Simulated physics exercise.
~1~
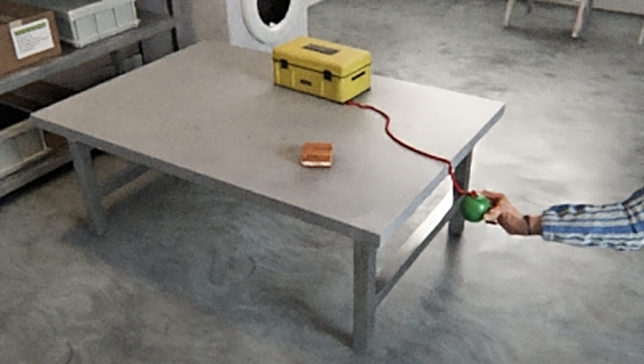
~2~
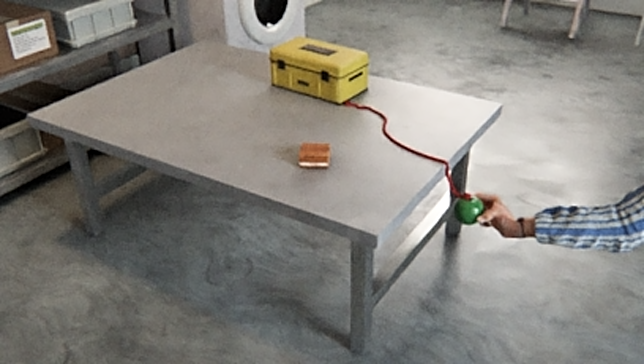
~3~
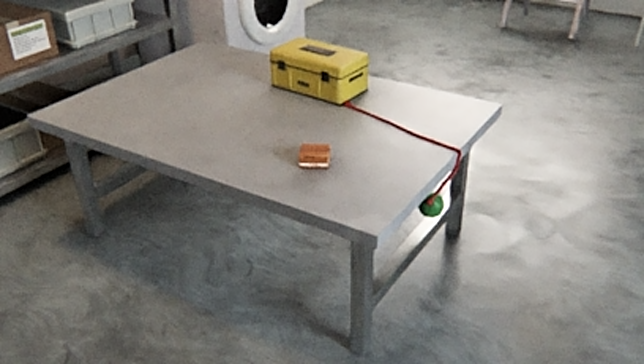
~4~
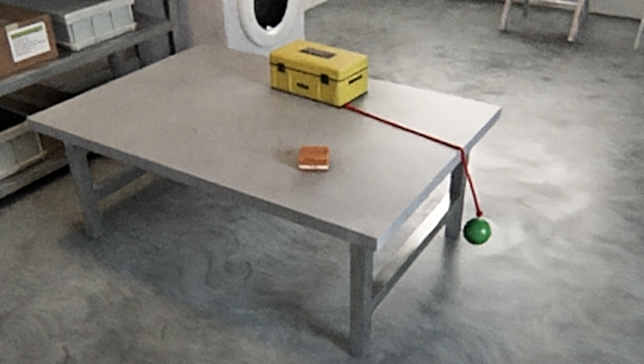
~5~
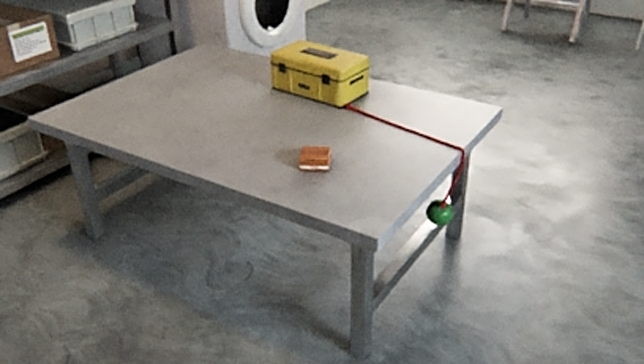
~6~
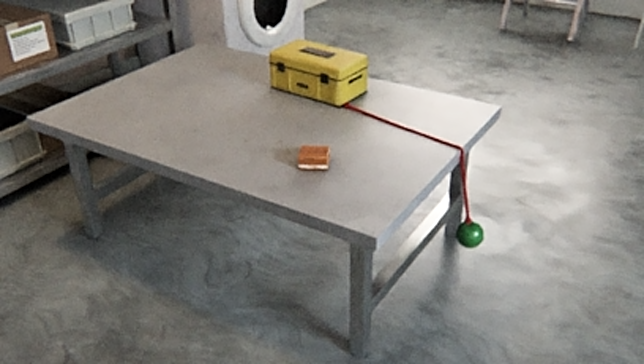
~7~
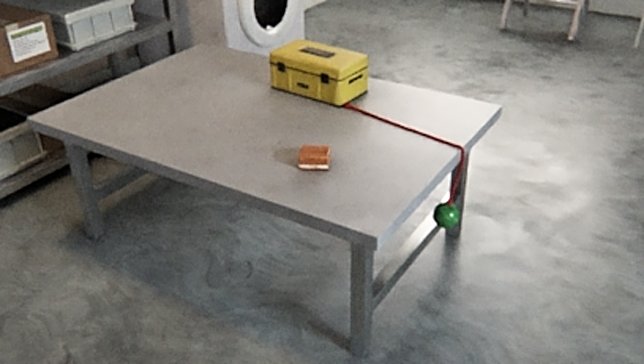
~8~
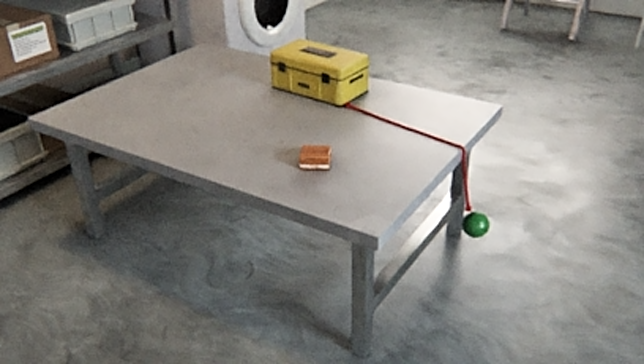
In a workshop, a hand releasing a green apple on a red cord from a yellow toolbox, leaving it swinging beside the table.
